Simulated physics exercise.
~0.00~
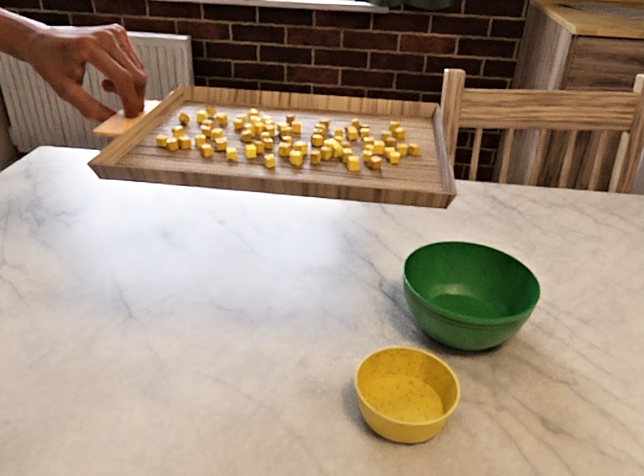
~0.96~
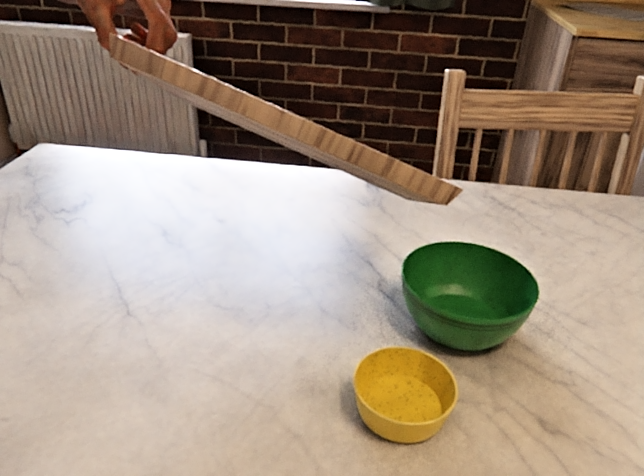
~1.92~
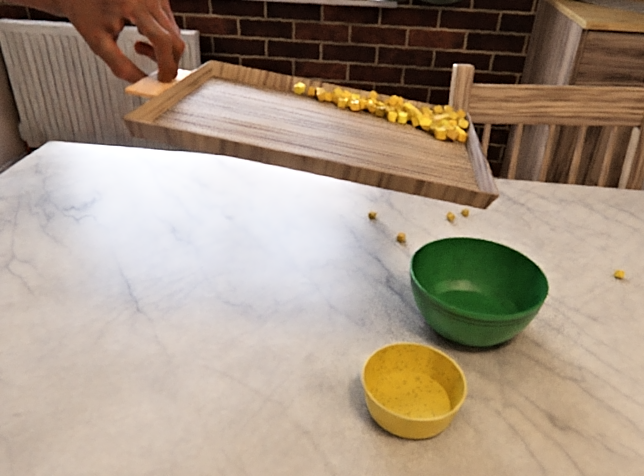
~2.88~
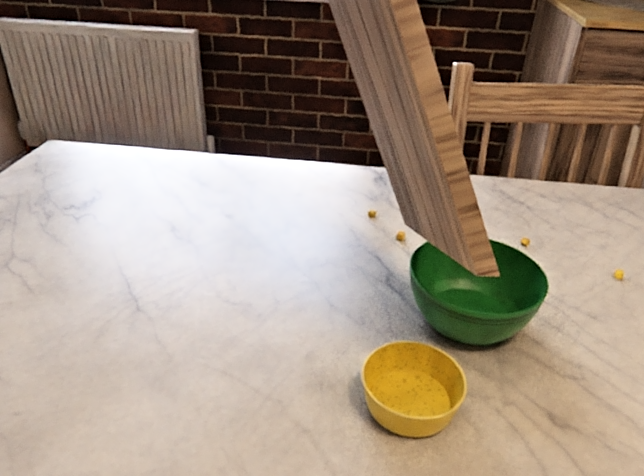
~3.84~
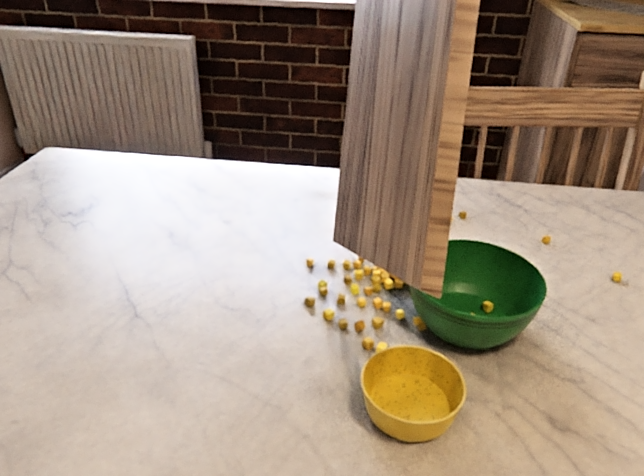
A hand holds the left end of a wooden tray scattered with small yellow cubes above a white marble-patterned table, seen from slightly above, with a green bowl and a smaller yellow dish standing at the right. Behind are a brick wall, a radiator and a wooden chair. The tray tips down to the right, then eases back as the cubes bunch along its far right side and a few lie on the table. It moves right and tilts steeply until it stands upright over the green bowl. Cubes spill mostly onto the table beside the bowl, one shows inside it, and the yellow dish stays empty.
